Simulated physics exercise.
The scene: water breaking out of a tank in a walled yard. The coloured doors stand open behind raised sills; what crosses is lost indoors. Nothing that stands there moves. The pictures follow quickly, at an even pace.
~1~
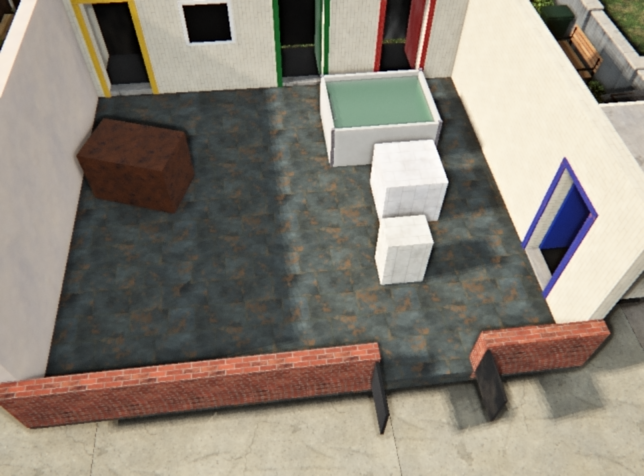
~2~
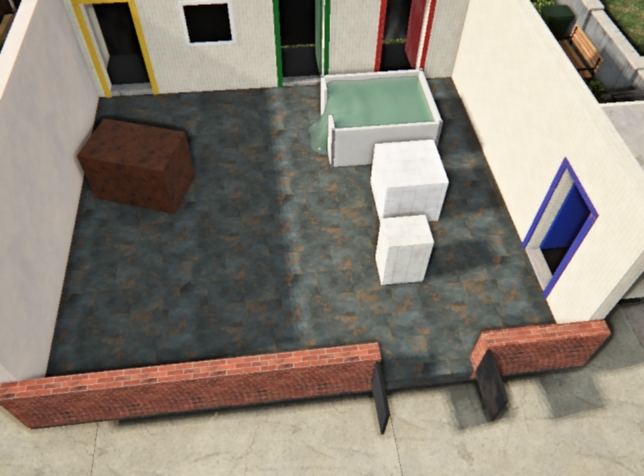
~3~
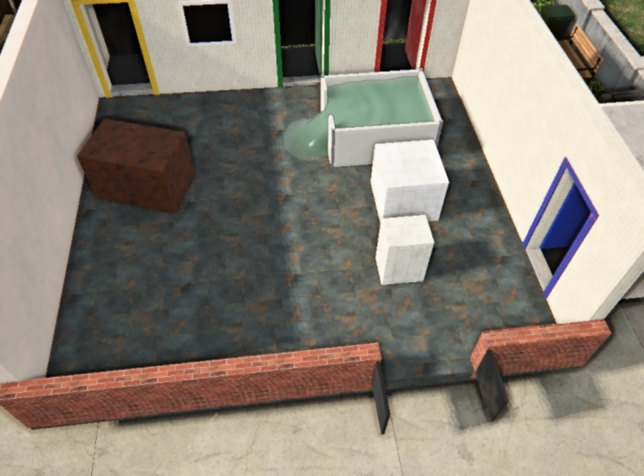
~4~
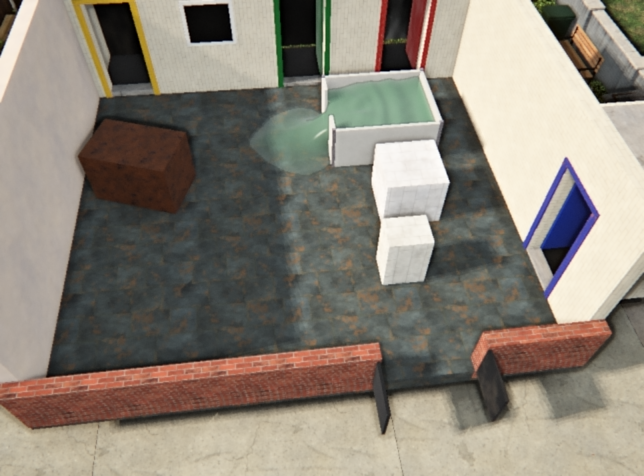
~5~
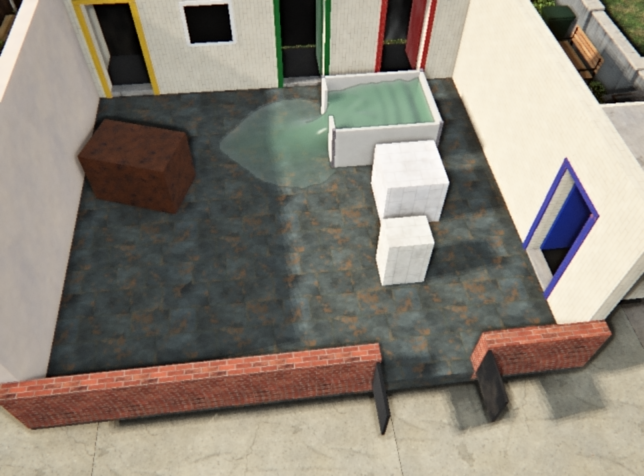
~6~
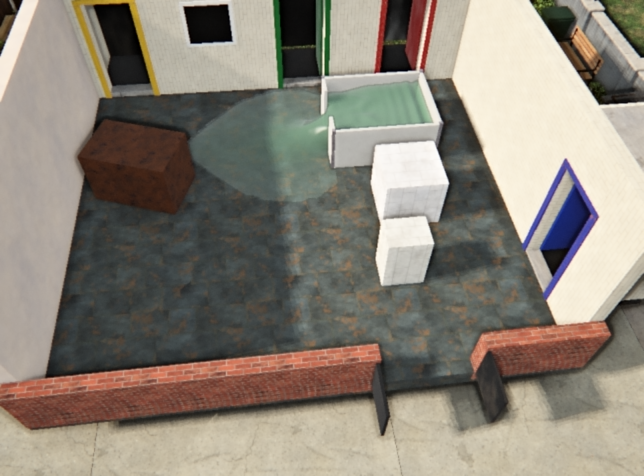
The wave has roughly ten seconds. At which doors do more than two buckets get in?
In the end: The red door stays under that; the yellow door takes more than that; the blue door stays under that; the green door stays under that.
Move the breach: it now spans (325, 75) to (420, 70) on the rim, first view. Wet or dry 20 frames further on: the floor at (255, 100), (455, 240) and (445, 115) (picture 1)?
As listed: Wet, awash, under water.
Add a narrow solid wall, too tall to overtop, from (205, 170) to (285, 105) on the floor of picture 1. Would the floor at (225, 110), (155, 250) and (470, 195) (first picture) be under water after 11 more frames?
In that order: Dry, flooded, clear.
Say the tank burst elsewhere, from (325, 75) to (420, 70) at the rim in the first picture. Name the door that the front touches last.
I say the blue door.
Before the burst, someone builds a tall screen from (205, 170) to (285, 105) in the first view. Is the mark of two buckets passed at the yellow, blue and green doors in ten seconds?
My reading: The yellow door lets less in, the blue door lets more in, the green door takes more.
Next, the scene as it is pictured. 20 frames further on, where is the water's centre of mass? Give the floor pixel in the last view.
Close to (259, 157).
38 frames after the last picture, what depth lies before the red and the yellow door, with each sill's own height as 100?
Roughly 10 per cent, then 100 per cent.
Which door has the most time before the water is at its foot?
I say the one in blue.
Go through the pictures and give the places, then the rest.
Still water in the tank at (379, 102), in the first frame.
Water pours out at (329, 128) and has run to (316, 124), in the second frame.
The front is at (287, 146), out from the gap at (329, 128), in the third frame.
Water pours out at (329, 129) and has run to (254, 138), in the fourth frame.
Water pours out at (329, 129) and has run to (225, 141), in the fifth frame.
Water pours out at (329, 129) and has run to (191, 154), in the sixth frame.
A moment on, water covers 30 % of the floor; the red door not reached, the yellow door not reached, the blue door not reached, the green door wet at the sill, nothing in.
Next, water covers 35 % of the floor; the red door not reached, the yellow door wet at the sill, nothing in, the blue door not reached, the green door wet at the sill, nothing in.
Then, water covers 45 % of the floor; the red door not reached, the yellow door over two buckets in, the blue door not reached, the green door wet at the sill, nothing in.
Later, water covers 55 % of the floor; the red door not reached, the yellow door over two buckets in, the blue door not reached, the green door wet at the sill, nothing in.
In the end, water covers 85 % of the floor; the red door wet at the sill, nothing in, the yellow door over two buckets in, the blue door under two buckets in, the green door wet at the sill, nothing in.
